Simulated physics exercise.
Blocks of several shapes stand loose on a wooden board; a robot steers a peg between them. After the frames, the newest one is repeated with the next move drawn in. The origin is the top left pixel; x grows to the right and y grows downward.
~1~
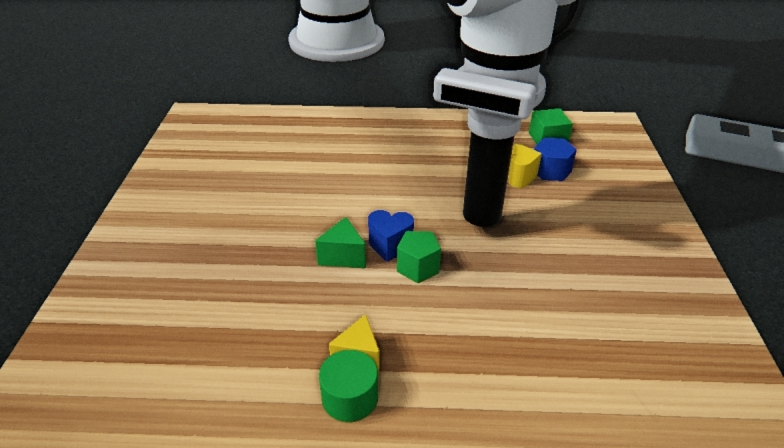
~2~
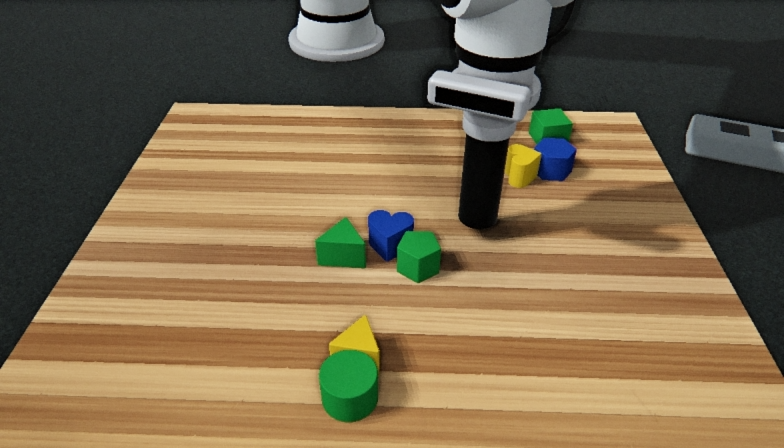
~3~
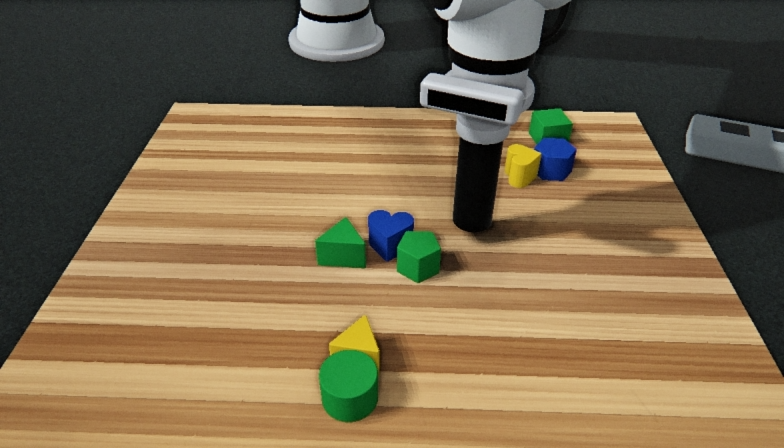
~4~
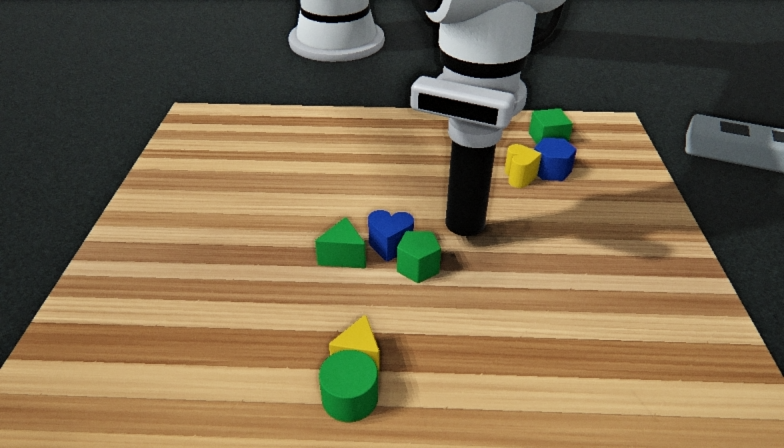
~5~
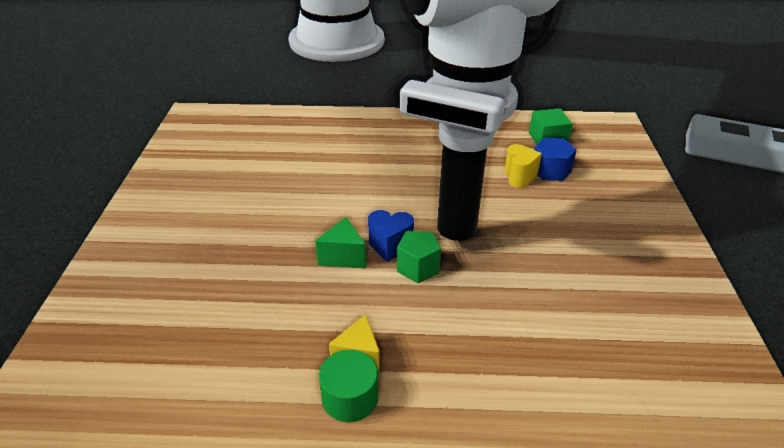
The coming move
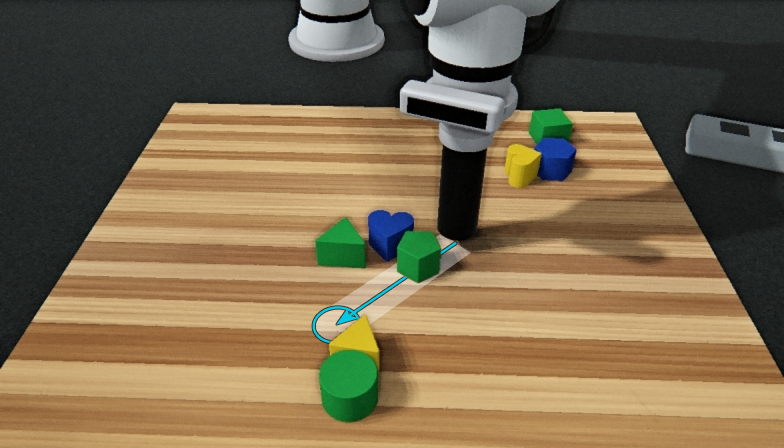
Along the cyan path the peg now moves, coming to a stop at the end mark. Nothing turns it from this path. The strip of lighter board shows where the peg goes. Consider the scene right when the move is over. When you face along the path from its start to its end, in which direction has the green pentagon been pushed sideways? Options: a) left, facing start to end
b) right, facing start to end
(a)
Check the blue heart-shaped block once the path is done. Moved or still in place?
Well, the blue heart-shaped block holds its place.
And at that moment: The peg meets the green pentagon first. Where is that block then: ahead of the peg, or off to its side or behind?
The peg still drives it.
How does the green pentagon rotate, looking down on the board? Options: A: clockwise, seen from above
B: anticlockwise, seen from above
The answer is B.
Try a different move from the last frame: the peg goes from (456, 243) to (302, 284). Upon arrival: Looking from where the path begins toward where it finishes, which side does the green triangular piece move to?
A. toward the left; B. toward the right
Answer: B.
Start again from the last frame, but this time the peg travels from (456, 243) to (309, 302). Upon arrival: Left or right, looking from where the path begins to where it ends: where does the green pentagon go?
Heads left.
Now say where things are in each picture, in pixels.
Lower end of the peg (482, 215), tops of blocks, green circle (348, 372), yellow triangular piece (358, 336), blue heart-shaped block (390, 221), green pentagon (419, 243), in the first picture.
Peg (478, 217), blocks as before, in the second picture.
Peg (472, 220), blocks as before, in the third picture.
Peg (465, 224), blocks as before, in the fourth picture.
Peg (457, 228), green circle (348, 372), yellow triangular piece (358, 336), blue heart-shaped block (390, 221), green pentagon (419, 243), in the fifth picture.
The drawn path runs straight from (456, 243) to (337, 324).
On the path given first. One third of the way, peg (420, 253); green pentagon (391, 265).
Two thirds of the way, peg (380, 280); green pentagon (359, 298), turned 45° anticlockwise.
At the end, peg (335, 309); green circle (346, 385); yellow triangular piece (362, 349); blue heart-shaped block not moved; green pentagon (326, 336), turned 85° anticlockwise.
